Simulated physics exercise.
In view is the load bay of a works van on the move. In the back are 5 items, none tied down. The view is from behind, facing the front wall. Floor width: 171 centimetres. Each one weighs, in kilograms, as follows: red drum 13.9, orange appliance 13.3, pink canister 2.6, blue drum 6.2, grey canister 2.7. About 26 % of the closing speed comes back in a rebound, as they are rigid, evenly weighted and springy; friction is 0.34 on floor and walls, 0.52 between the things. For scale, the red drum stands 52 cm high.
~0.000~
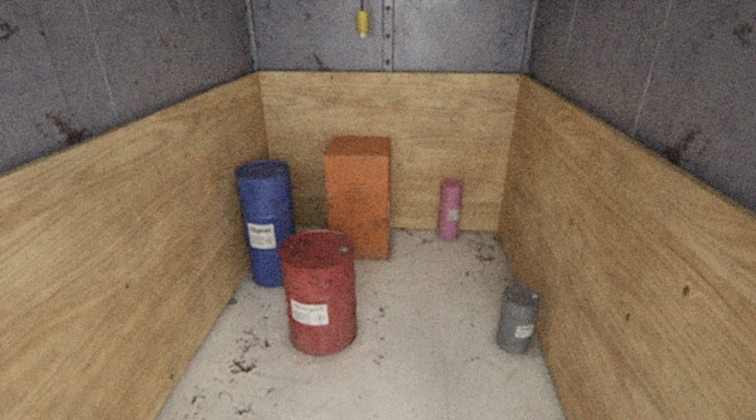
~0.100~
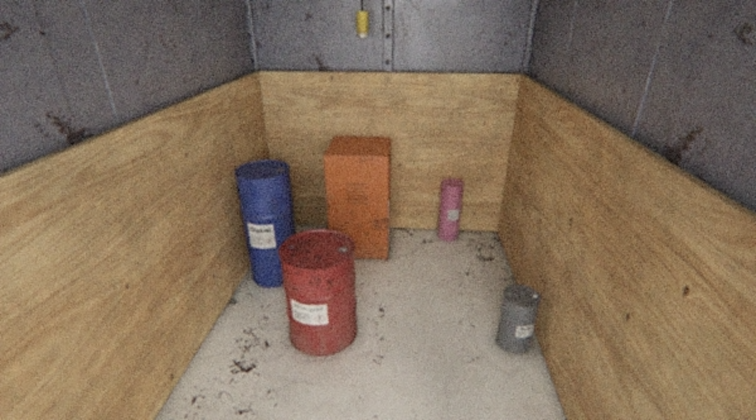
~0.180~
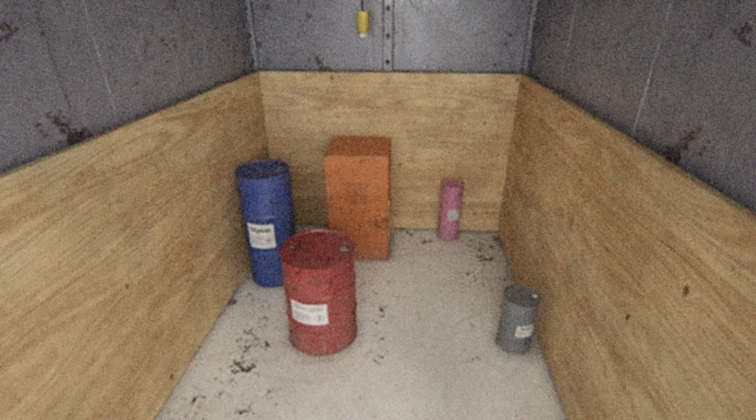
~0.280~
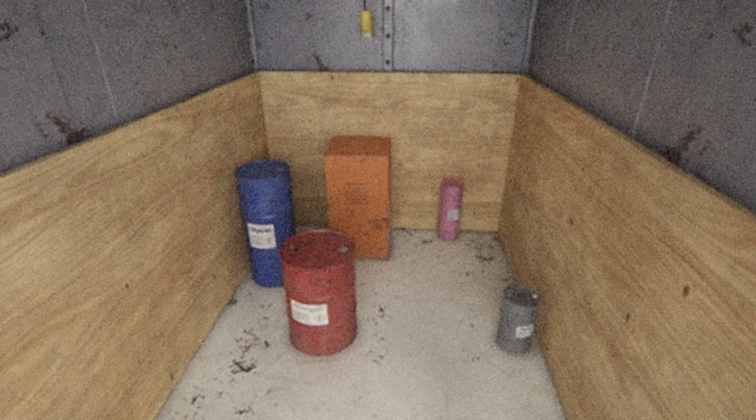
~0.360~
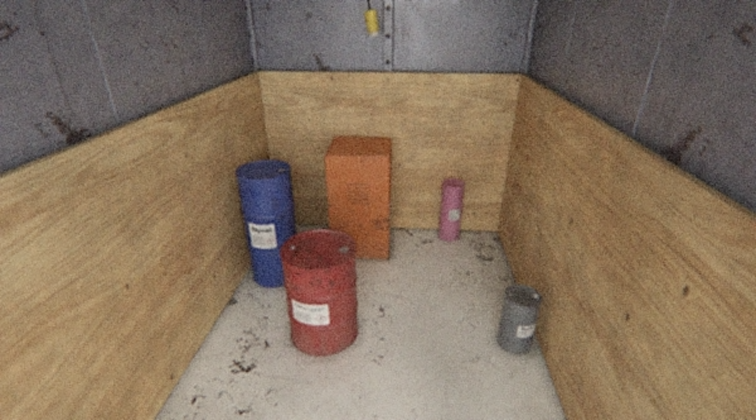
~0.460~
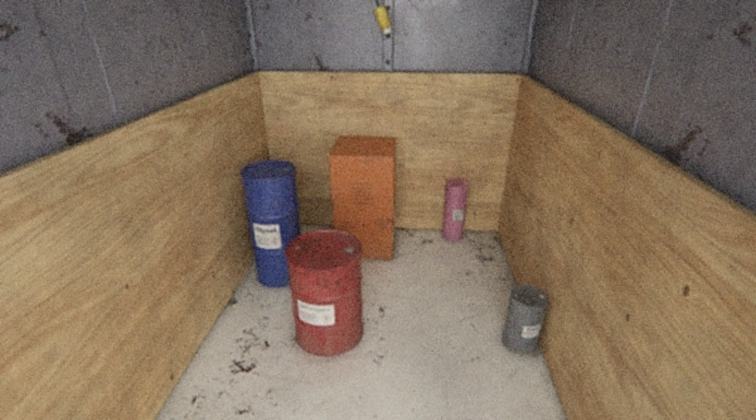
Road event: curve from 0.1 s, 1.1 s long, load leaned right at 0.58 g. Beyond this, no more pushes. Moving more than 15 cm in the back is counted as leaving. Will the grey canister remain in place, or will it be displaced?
The grey canister remains in place.
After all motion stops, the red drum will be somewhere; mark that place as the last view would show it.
It finishes around (467, 297).
By 0.66 s, load feels 0.58 g right; grey canister 4 cm from its spot near (527, 320); pink canister 16 cm from its spot; blue drum 16 cm from its spot.
By 0.86 s, load feels 0.58 g right; grey canister 4 cm from its spot near (527, 320); orange appliance 38 cm from its spot; blue drum 37 cm from its spot.
By 1.16 s, load feels 0.09 g right; grey canister 4 cm from its spot near (526, 320); orange appliance 72 cm from its spot; red drum 74 cm from its spot.
When it is over (1.9 s), not toppled but over 15 cm from the start, red drum, orange appliance, pink canister and blue drum; the last one within 15 cm of the start. In the last view, grey canister near (526, 320).
